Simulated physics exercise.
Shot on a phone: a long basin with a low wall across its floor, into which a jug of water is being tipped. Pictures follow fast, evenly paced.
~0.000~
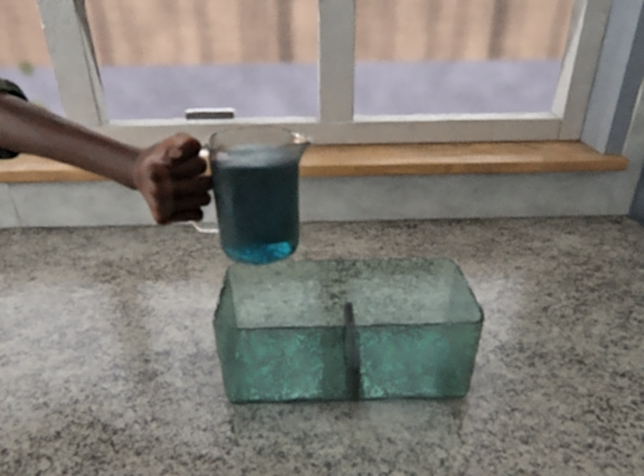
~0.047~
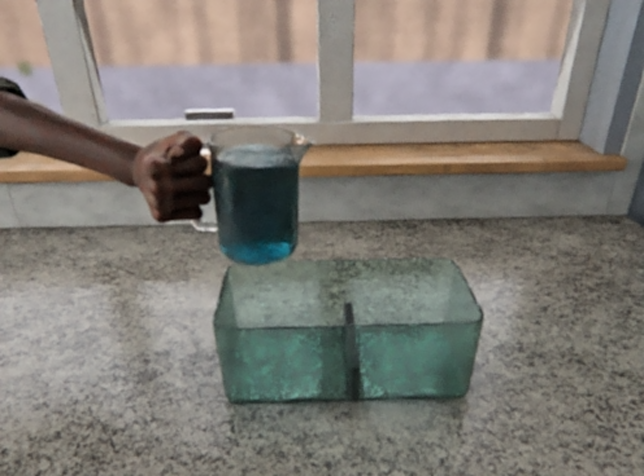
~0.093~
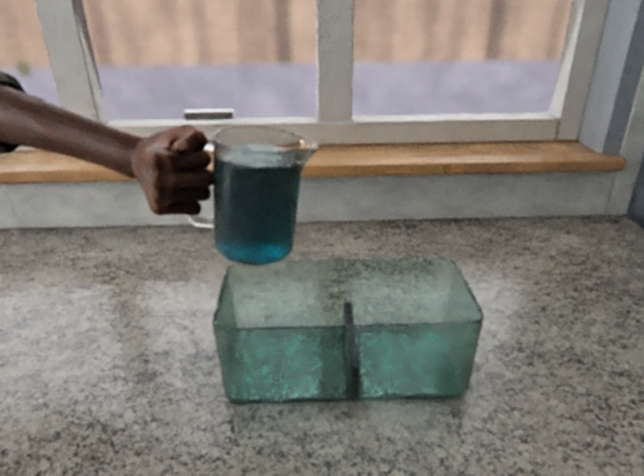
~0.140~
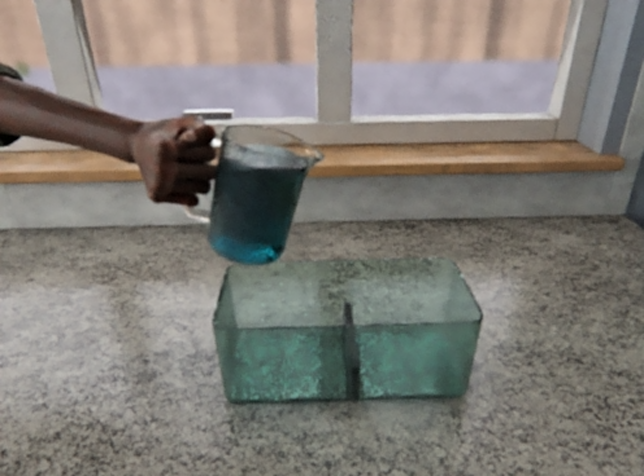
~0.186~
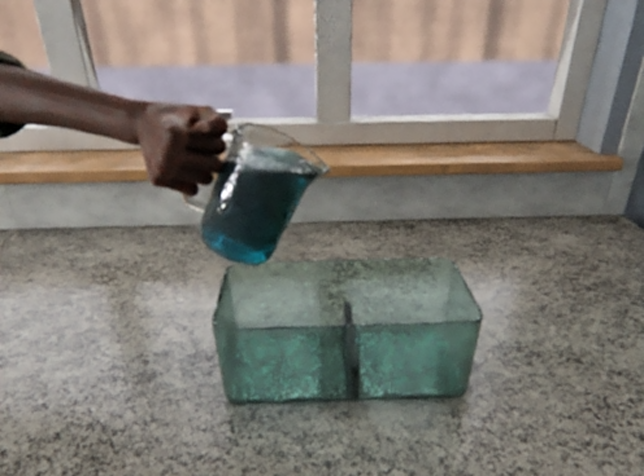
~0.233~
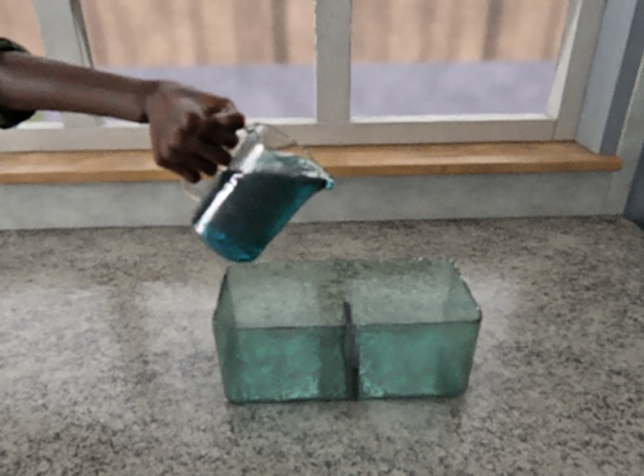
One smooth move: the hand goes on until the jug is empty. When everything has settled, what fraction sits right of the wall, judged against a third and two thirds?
The centre band.
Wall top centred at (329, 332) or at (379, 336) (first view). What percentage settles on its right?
Note - case one near 90 %, case two near 15 %.
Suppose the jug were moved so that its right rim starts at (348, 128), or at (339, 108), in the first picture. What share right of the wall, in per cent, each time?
It works out to around 90 % and then around 90 %.
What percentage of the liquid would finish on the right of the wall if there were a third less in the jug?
Roughly 35 percent.
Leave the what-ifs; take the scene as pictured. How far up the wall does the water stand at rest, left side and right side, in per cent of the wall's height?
Left part: 30 per cent; right part: 40.
A moment on, the jug is tipped right over and 53 per cent is still to pour, 1 is left of the wall and 23 right of it.
Next, the jug is tipped right over and 7 per cent is still to pour, 32 is left of the wall and 49 right of it.
Then the jug is tipped right over and 0 per cent is still to pour, 41 is left of the wall and 55 right of it.
Later the jug is tipped right over and 0 per cent is still to pour, 42 is left of the wall and 56 right of it.
In the end 42 per cent lies left of the wall, 56 right of it and 3 outside.
